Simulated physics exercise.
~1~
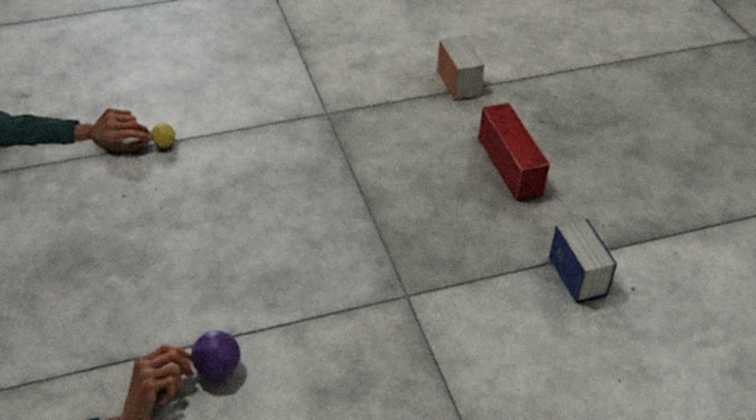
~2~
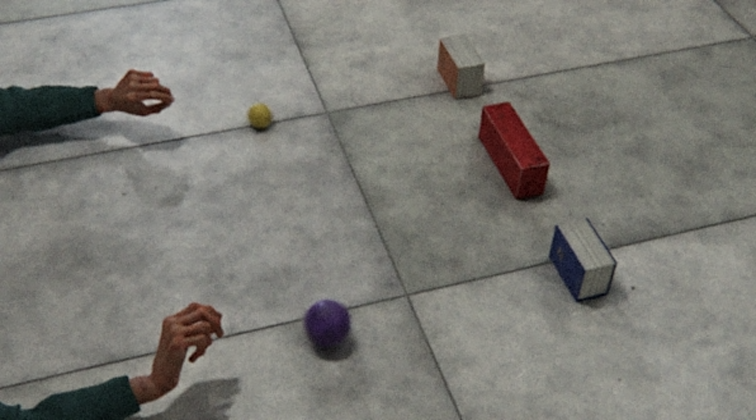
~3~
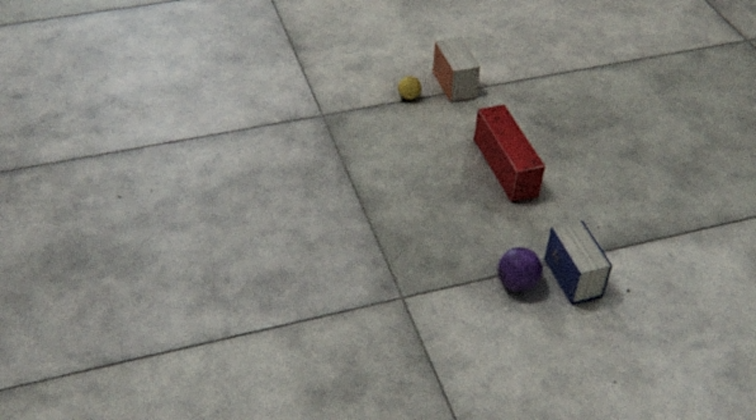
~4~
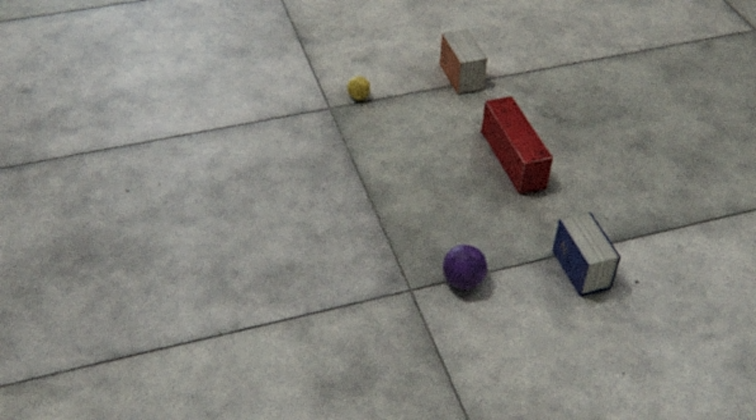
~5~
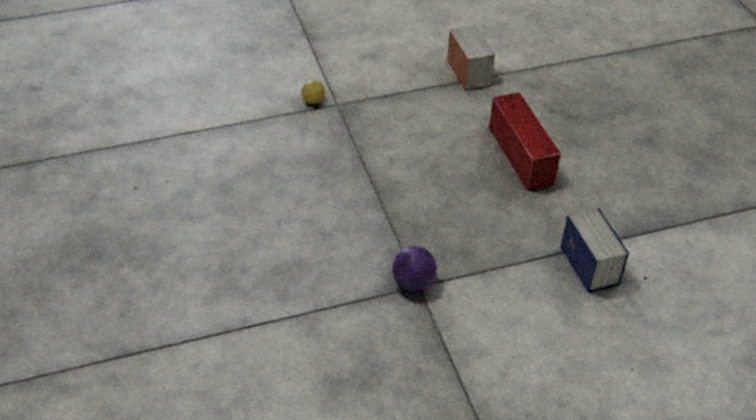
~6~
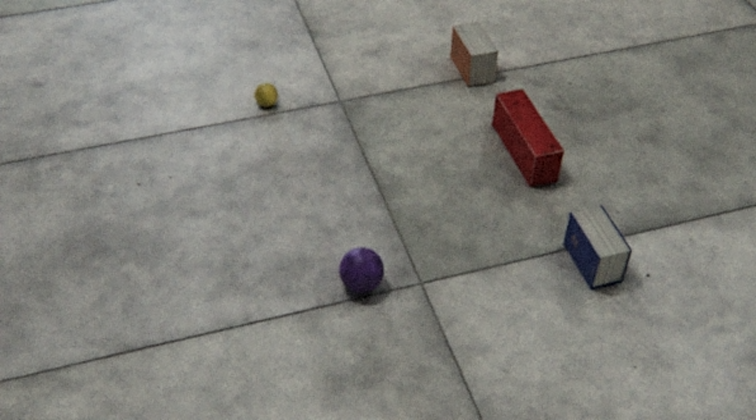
A purple ball and a small yellow ball rolled right across a gray tiled floor after two hands released them, the purple one reaching a blue book and the yellow one an orange-sided block, before both came back left, short of the blocks.
